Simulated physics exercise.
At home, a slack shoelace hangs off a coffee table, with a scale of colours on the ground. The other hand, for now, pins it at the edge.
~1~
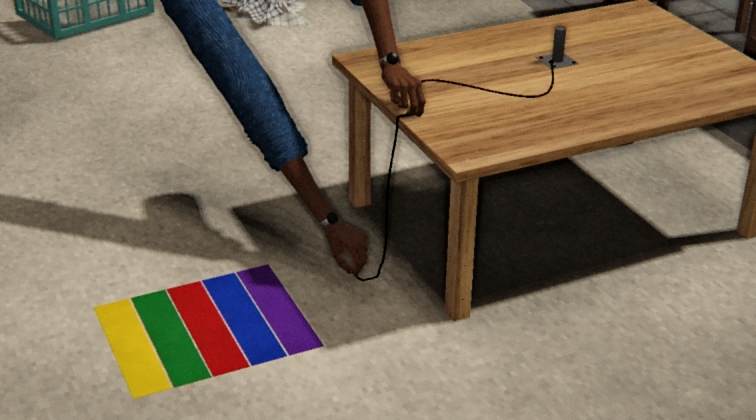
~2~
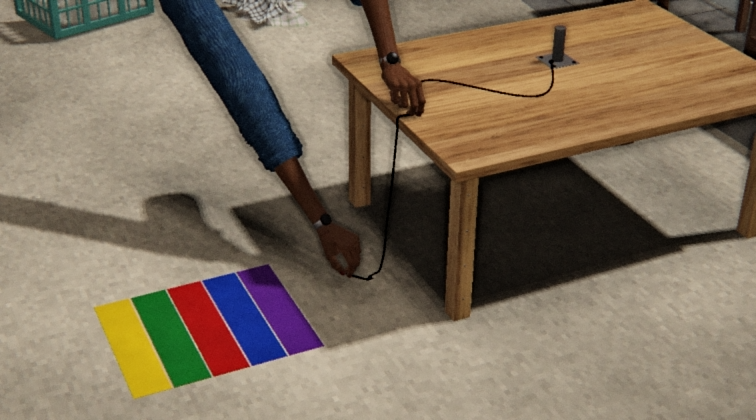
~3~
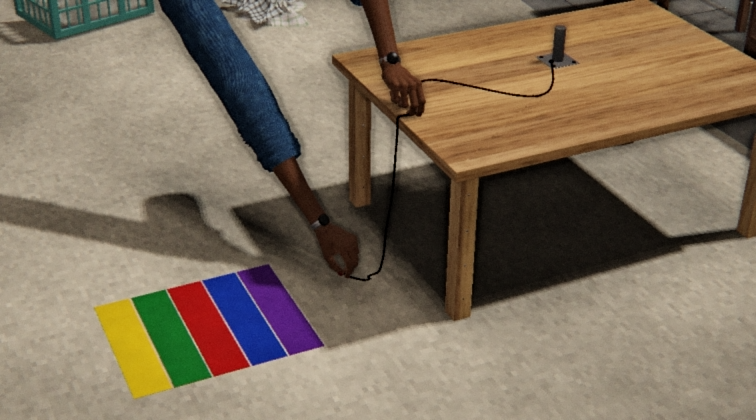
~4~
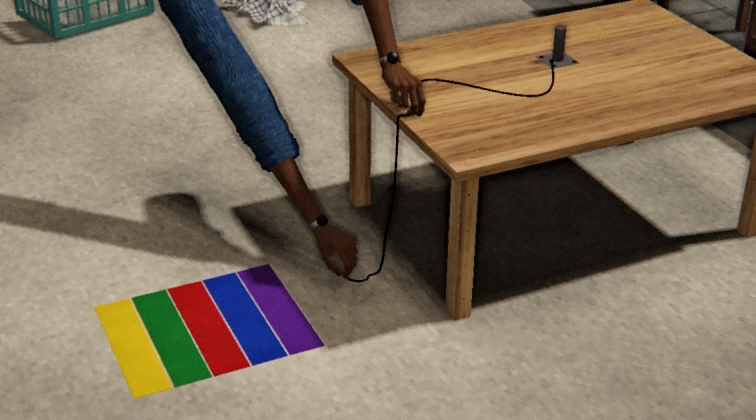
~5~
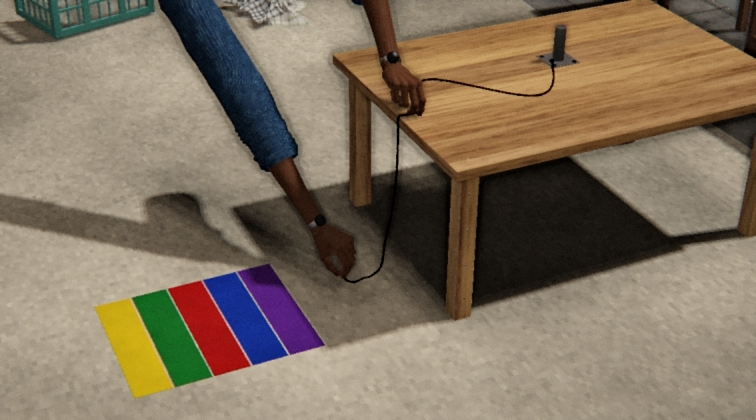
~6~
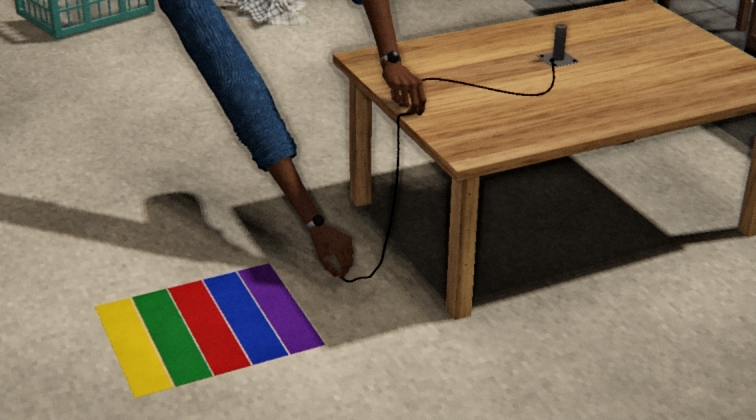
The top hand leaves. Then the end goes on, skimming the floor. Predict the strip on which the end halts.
The yellow strip.
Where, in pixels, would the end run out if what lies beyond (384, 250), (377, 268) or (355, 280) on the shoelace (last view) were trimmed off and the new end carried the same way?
Taking the tries in order gives (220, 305), (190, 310) and (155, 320).
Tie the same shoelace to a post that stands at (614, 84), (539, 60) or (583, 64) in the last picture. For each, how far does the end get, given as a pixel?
(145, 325), (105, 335) and (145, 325).
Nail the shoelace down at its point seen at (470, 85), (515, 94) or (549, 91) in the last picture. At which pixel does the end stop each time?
First (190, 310), next (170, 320), last (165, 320).
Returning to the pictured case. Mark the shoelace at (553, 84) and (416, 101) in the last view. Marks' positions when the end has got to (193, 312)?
They move to (504, 72) and (375, 162) respectively.
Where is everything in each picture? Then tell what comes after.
End (353, 272); purple (296, 335); blue (260, 345); red (223, 355); green (184, 365); yellow (145, 376), in the first picture.
End (347, 273); shoelace through (553, 78) (507, 94) (428, 80) (417, 113) (393, 179) (385, 248), in the second picture.
End (345, 274), in the third picture.
End (342, 274); shoelace through (553, 78) (508, 94) (428, 80) (418, 113) (395, 178) (384, 247), in the fourth picture.
End (341, 274), in the fifth picture.
End (339, 275); shoelace through (554, 77) (508, 93) (429, 79) (418, 112) (397, 177) (385, 246), in the sixth picture.
Soon after, end near (193, 312); over red.
After that, end near (151, 323); over green.
At the stop, end near (126, 329); over yellow. The end stops over the yellow strip.
